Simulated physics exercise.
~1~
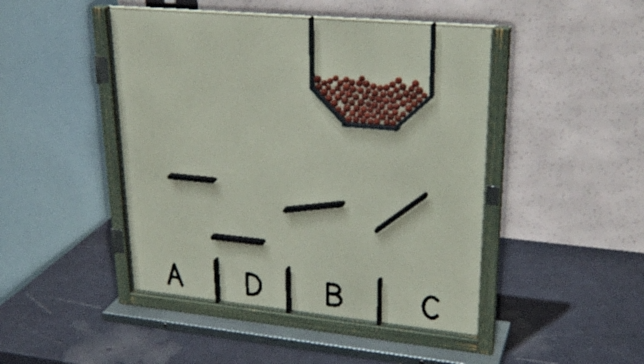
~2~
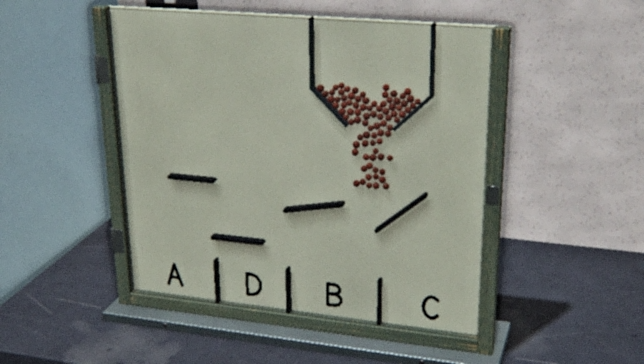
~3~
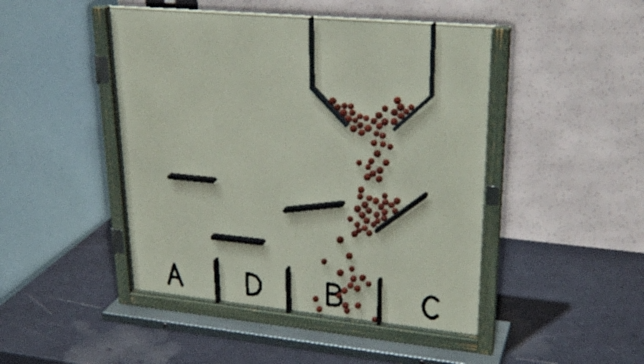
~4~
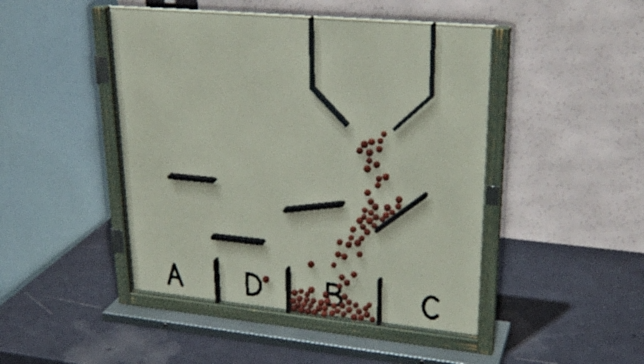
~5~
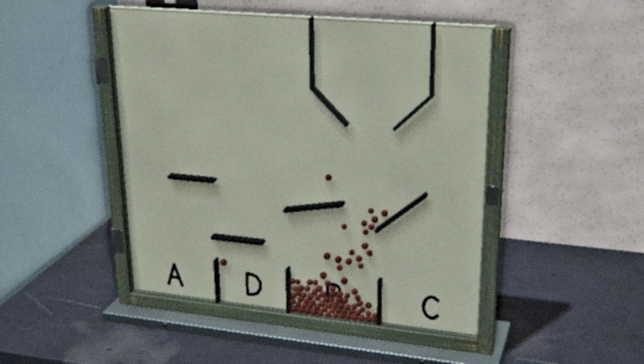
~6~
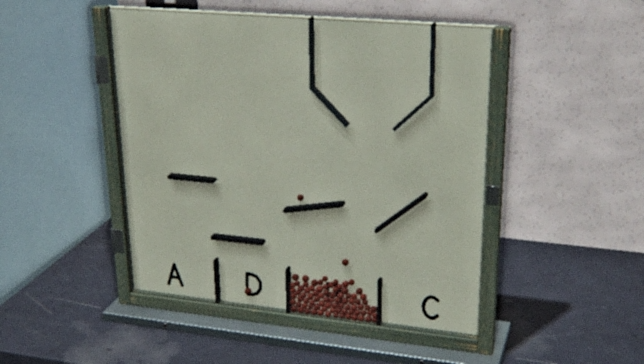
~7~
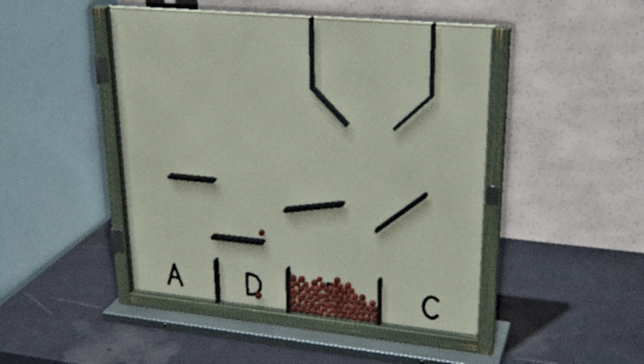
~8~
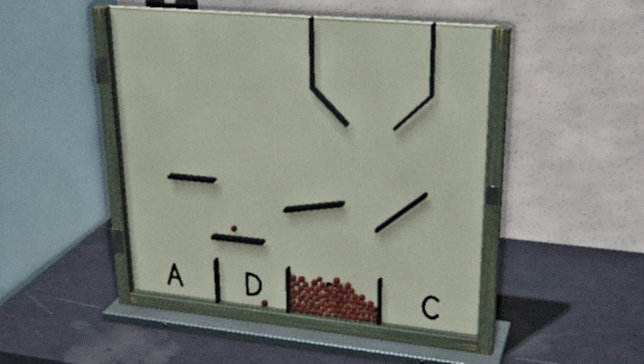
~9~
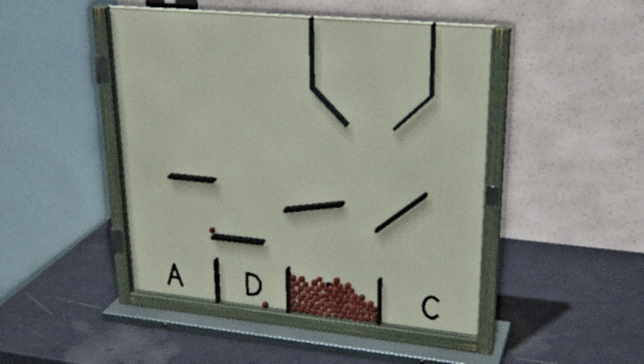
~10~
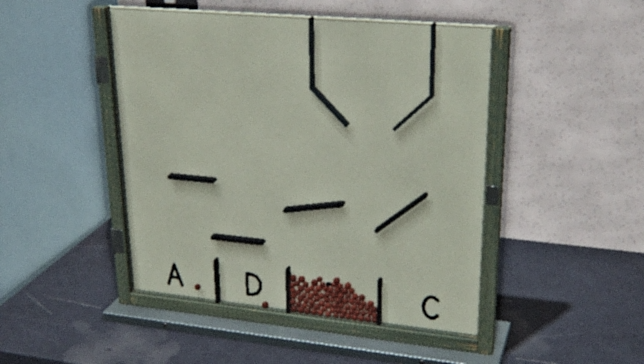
A thin upright case with a pale panel and greenish frame stands on a dark tabletop against a grey and bluish wall, seen from a fixed, slightly angled view. Reddish beads fill a black-edged hopper at upper right, above four dark ledges and bins lettered A, D, B and C. The hopper opens and the beads pour down, striking the slanted right ledge and spilling into bin B. A few stray leftward, one rolling off the low left ledge into A. Finally, nearly all lie heaped in B, with one bead in D and C empty.
